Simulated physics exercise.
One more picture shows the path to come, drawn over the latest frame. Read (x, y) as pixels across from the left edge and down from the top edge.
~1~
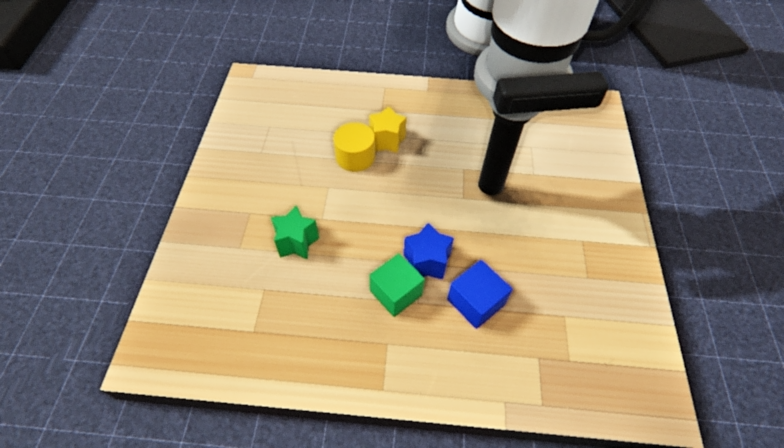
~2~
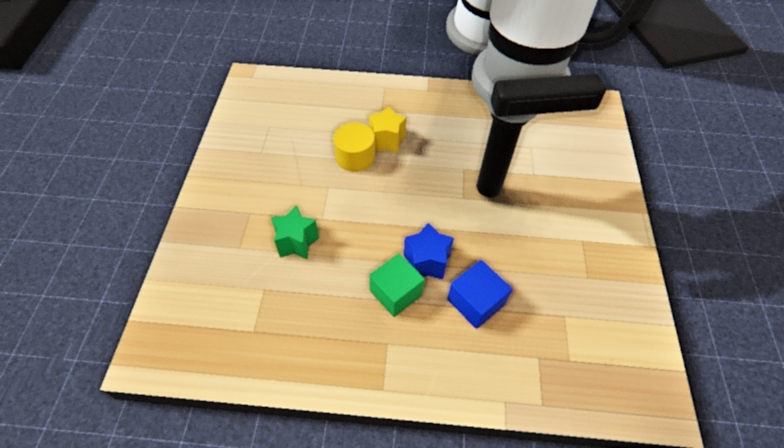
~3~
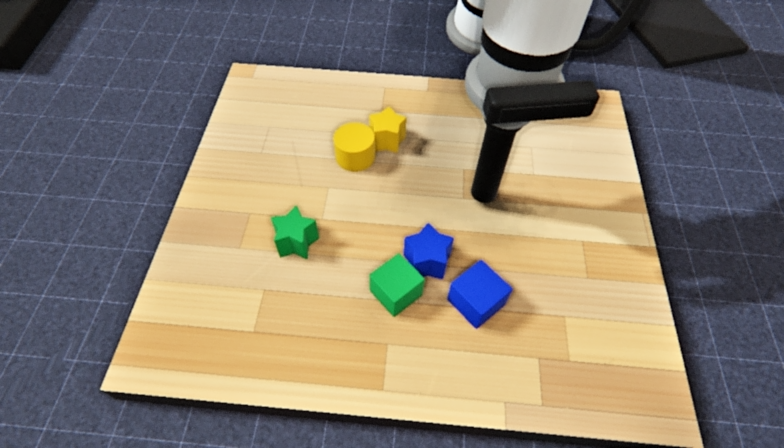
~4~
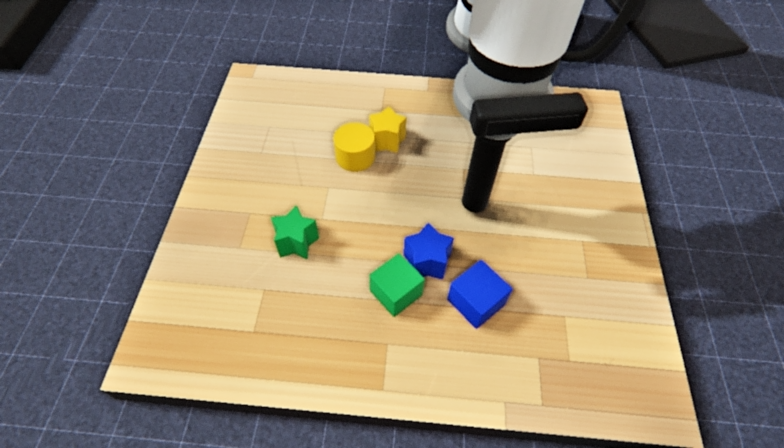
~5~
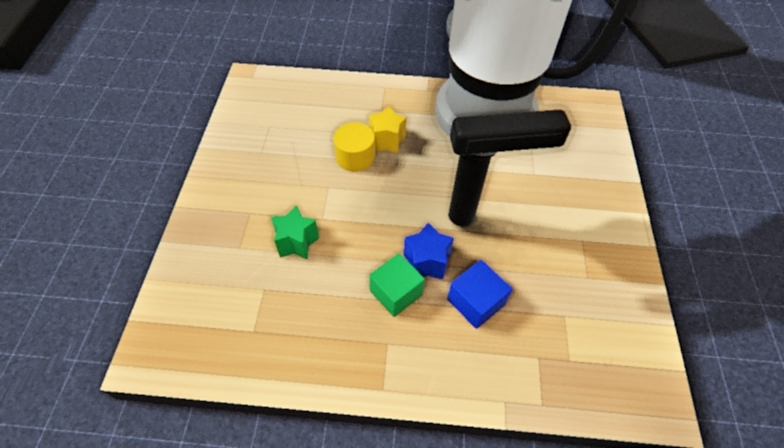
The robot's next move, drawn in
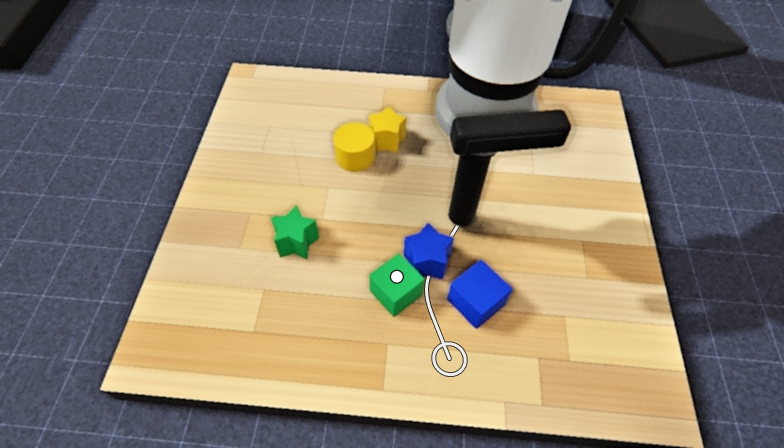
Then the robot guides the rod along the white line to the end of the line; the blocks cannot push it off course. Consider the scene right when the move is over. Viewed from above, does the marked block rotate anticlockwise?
I believe so.
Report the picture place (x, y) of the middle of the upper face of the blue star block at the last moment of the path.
Around (395, 284).
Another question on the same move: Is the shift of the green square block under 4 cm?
No - that is not the case.
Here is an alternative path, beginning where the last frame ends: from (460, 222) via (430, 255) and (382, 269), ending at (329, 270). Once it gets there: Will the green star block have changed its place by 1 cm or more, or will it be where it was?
It's unmoved.
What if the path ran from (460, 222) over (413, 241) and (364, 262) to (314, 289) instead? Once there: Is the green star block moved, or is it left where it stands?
That block stays.
Drawn move, from (460, 222) by way of (437, 260) and (429, 306) to (449, 359); the dot is on the green square block.
The first path, step by step. One third of the way, rod at (437, 255); green square block at (382, 290); blue star block at (414, 260), turned 15° clockwise.
Two thirds of the way, rod at (430, 301); green square block at (354, 308), turned 25° anticlockwise; blue star block at (395, 284), turned 55° clockwise.
At the end, rod at (451, 355); green square block at (354, 308), turned 25° anticlockwise; blue star block at (395, 284), turned 55° clockwise; blue square block still.
